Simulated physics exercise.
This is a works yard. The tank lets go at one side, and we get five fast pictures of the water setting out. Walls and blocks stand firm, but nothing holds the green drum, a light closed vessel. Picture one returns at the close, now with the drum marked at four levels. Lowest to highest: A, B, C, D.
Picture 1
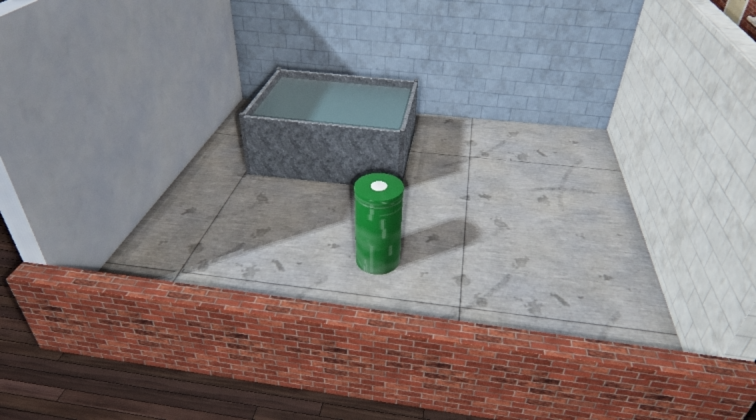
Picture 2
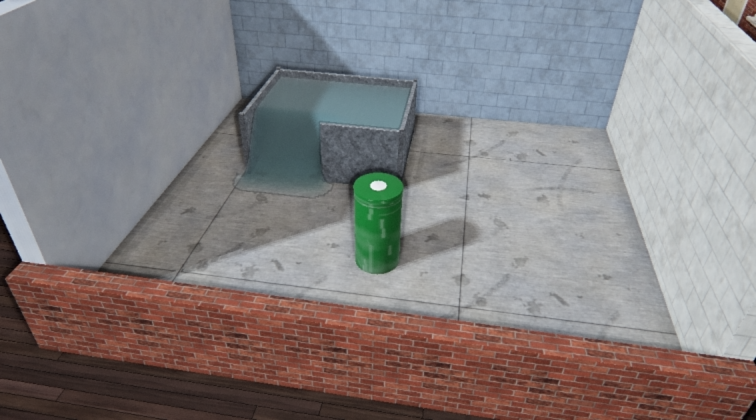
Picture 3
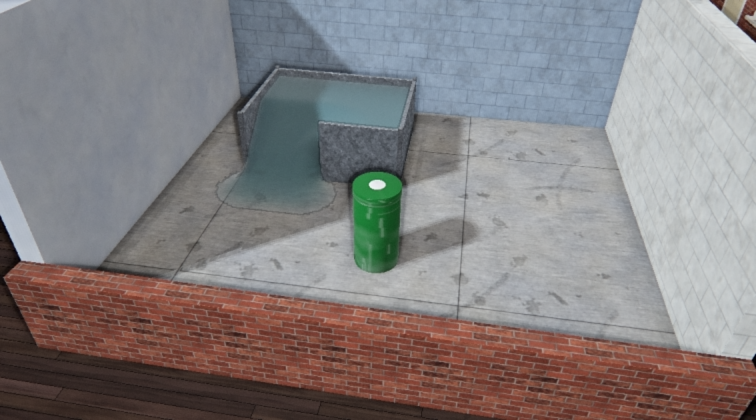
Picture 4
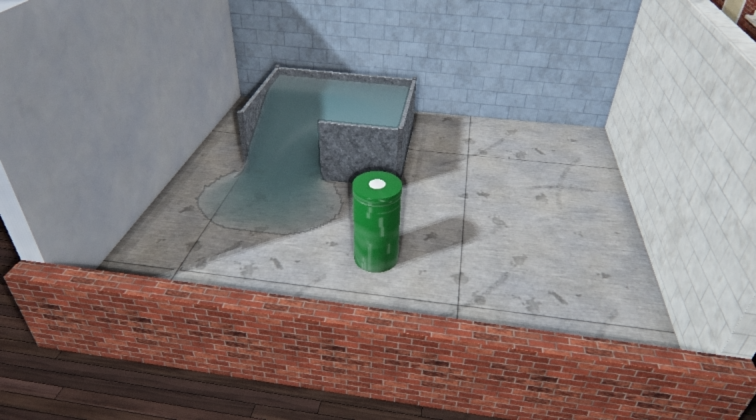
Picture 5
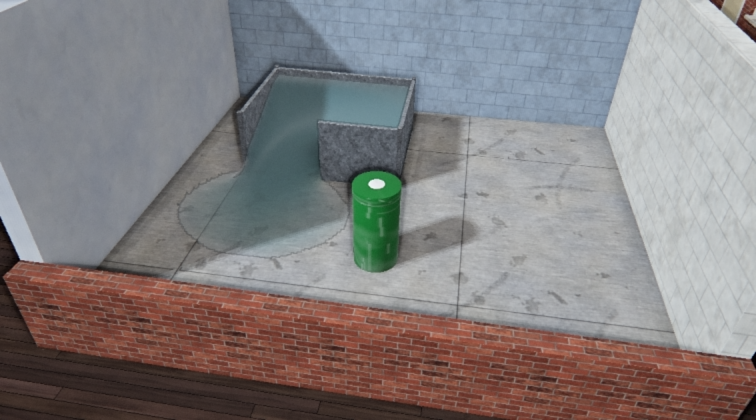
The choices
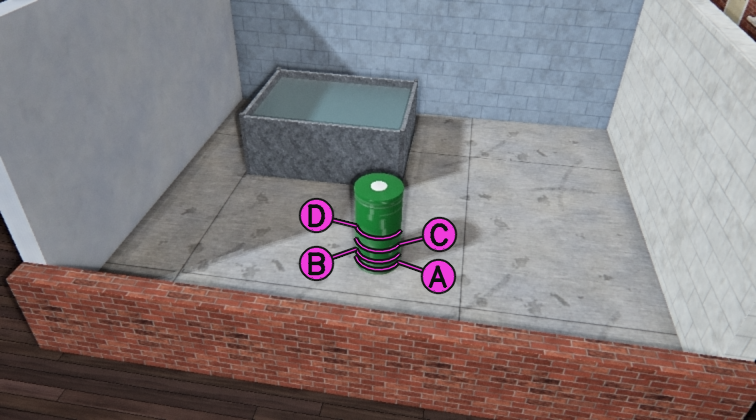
Water pours through an opening in the front left side of a full grey stone tank and spreads in a widening, rounded sheet across the paved yard floor, while a green drum stands upright and still nearby.
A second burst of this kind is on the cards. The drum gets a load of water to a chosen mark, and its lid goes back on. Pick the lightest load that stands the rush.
The answer is mark B.
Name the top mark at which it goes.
That would be A.
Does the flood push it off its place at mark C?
No, not at all.
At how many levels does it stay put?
Three of them.
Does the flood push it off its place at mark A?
Yes, that goes wrong.
On the marked copy, A at (374, 269); B at (374, 261); C at (375, 251); D at (375, 238); from the bottom up A, B, C, D.
With A, it is pushed about its own width away.
With B, it does not move.
With C, it does not move.
With D, it does not move.
